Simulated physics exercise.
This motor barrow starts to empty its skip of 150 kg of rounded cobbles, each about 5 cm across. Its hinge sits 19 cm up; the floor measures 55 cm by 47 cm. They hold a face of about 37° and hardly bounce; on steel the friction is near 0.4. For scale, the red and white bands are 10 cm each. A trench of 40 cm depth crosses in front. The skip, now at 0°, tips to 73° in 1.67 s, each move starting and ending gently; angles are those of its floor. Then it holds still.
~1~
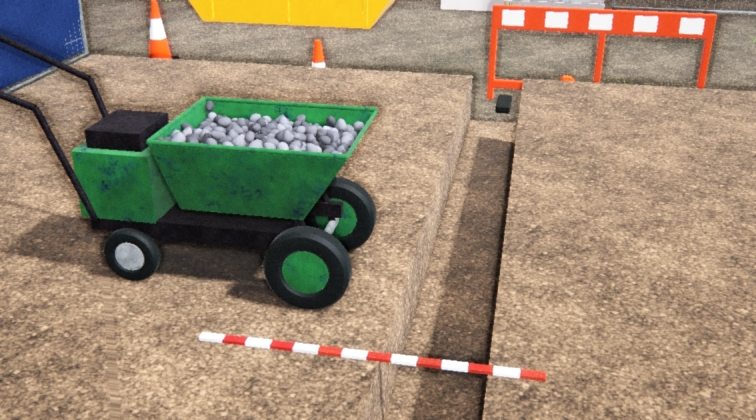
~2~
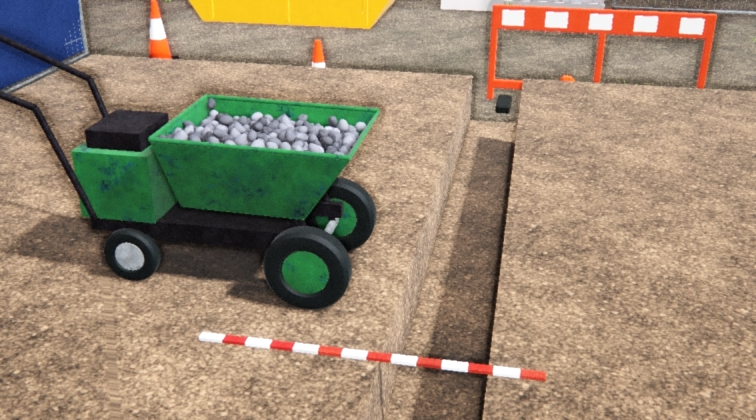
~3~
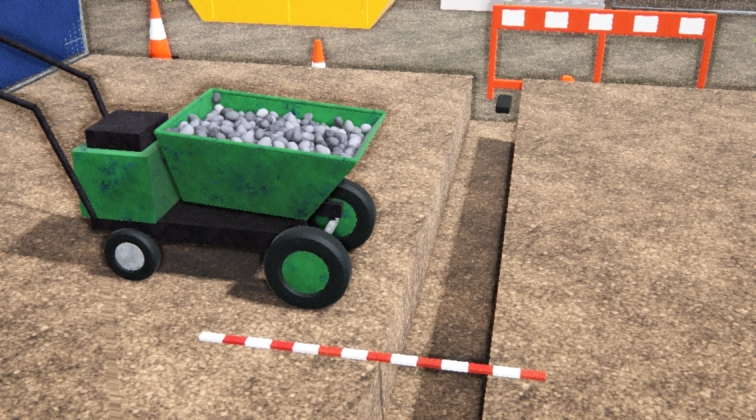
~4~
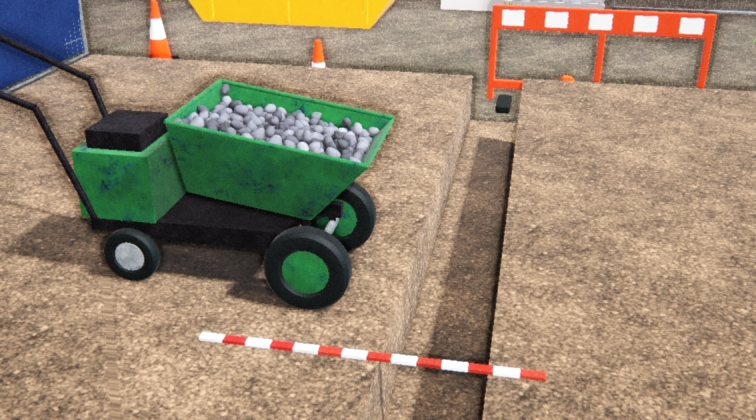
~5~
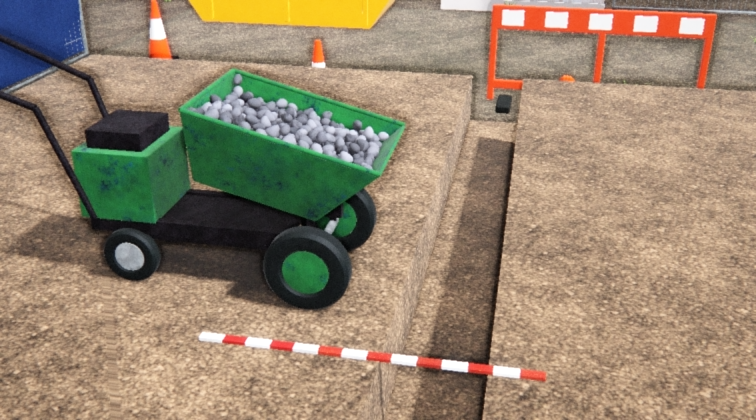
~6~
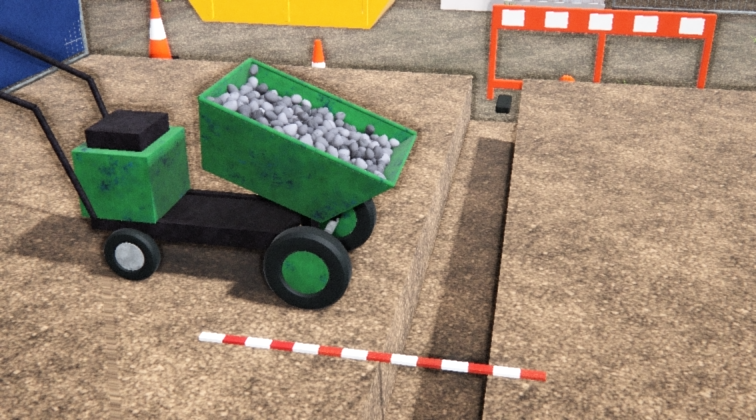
Green motor barrow standing beside a narrow trench, its skip of rounded grey cobbles gradually tilting forward to the right.
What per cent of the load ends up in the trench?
About 77 per cent.
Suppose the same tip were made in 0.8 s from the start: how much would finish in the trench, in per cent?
Then about 65 per cent.
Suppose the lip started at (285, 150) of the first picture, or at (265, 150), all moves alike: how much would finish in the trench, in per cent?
First some 100, then 90 per cent.
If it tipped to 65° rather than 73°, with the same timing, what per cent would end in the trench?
Then about 65 per cent.
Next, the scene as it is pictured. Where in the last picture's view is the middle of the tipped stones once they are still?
Around (469, 346).
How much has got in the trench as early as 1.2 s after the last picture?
Some 30 per cent.
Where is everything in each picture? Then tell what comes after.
Lip at (347, 157), floor tilted 0°, highest stones at (255, 125), in the first picture.
Lip at (350, 158), floor tilted 1°, highest stones at (257, 124), in the second picture.
Lip at (357, 161), floor tilted 4°, highest stones at (253, 119), in the third picture.
The skip is at 9°, its lip at (367, 167); the top of the load is at (241, 110), in the fourth picture.
Lip at (380, 175), floor tilted 15°, highest stones at (242, 100), in the fifth picture.
The skip is at 21°, its lip at (393, 186); the top of the load is at (253, 90), in the sixth picture.
Then, 0.6 s after the last picture the floor is at 61°, 99 % in the skip, 1 % in the trench; the foremost stones are at (455, 260).
Then, 1.2 s after the last picture the floor is at 73°, 57 % in the skip, 29 % in the trench, 14 % past the trench; the foremost stones are at (580, 308).
Then, 1.5 s after the last picture the floor is at 73°, 30 % in the skip, 48 % in the trench, 22 % past the trench; the foremost stones are at (662, 310).
Then, 3.5 s after the last picture the floor is at 73°, 0 % in the skip, 77 % in the trench, 23 % past the trench; the foremost stones are at (701, 302).
